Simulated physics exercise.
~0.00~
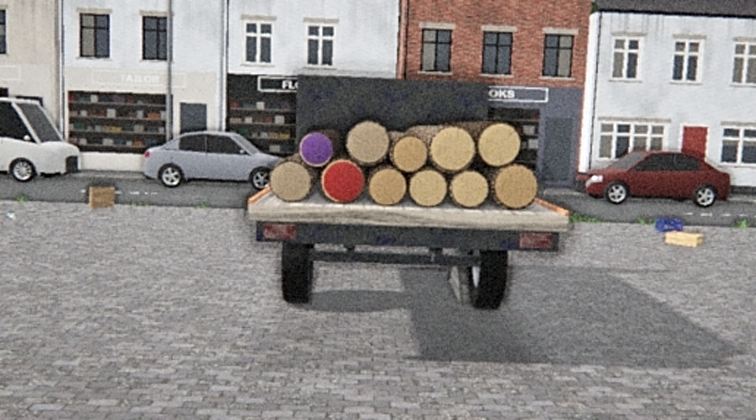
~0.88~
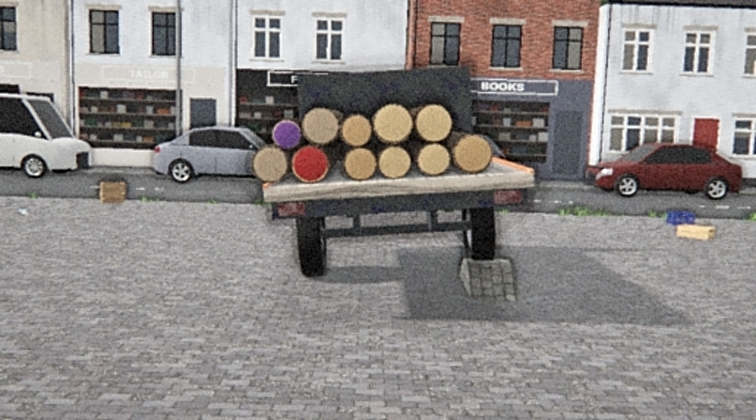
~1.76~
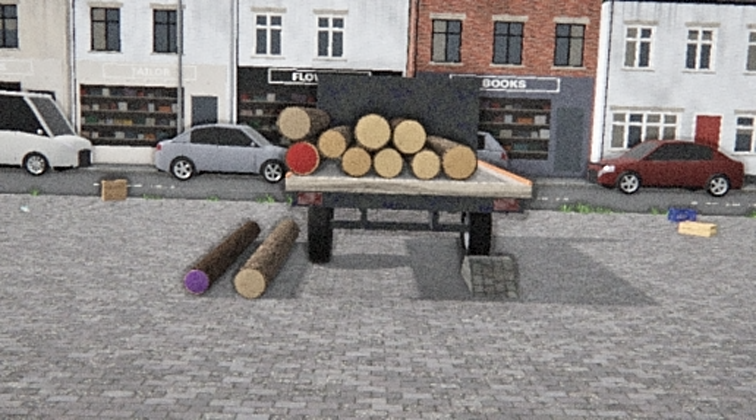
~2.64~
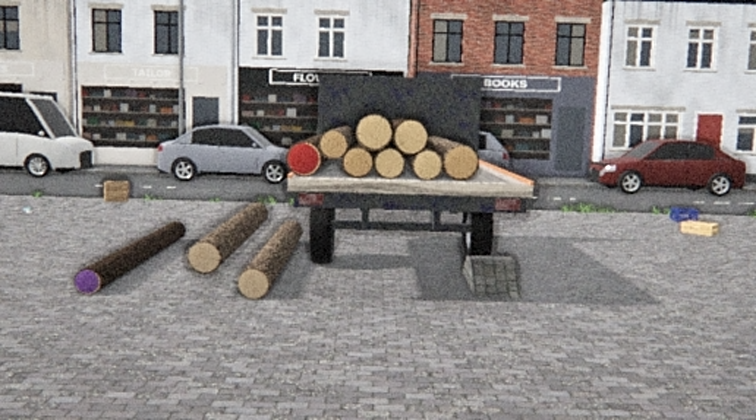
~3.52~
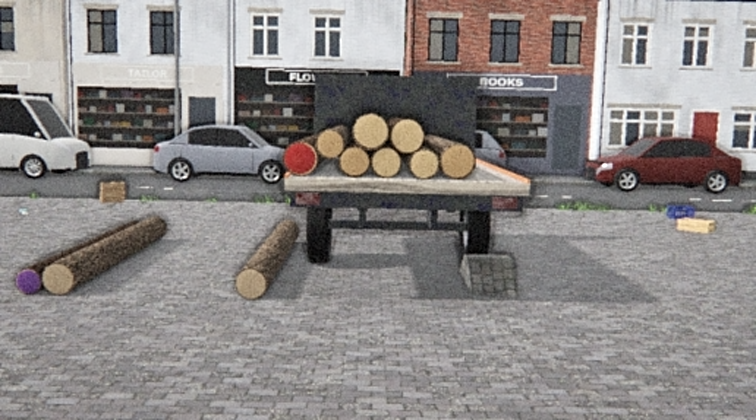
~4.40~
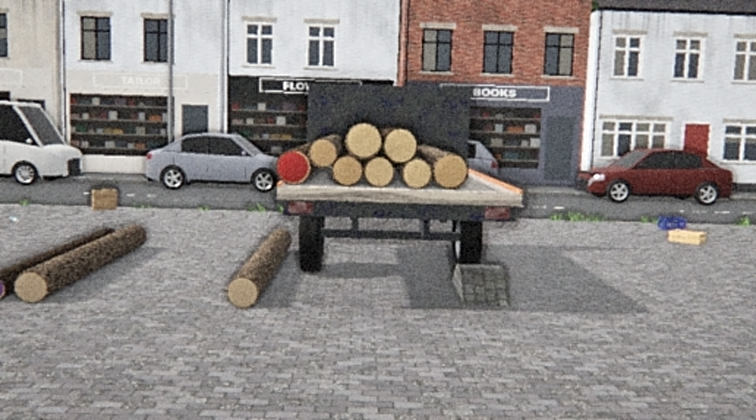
Logs roll left off a tilting flat trailer, the purple one included, while the red stays aboard.
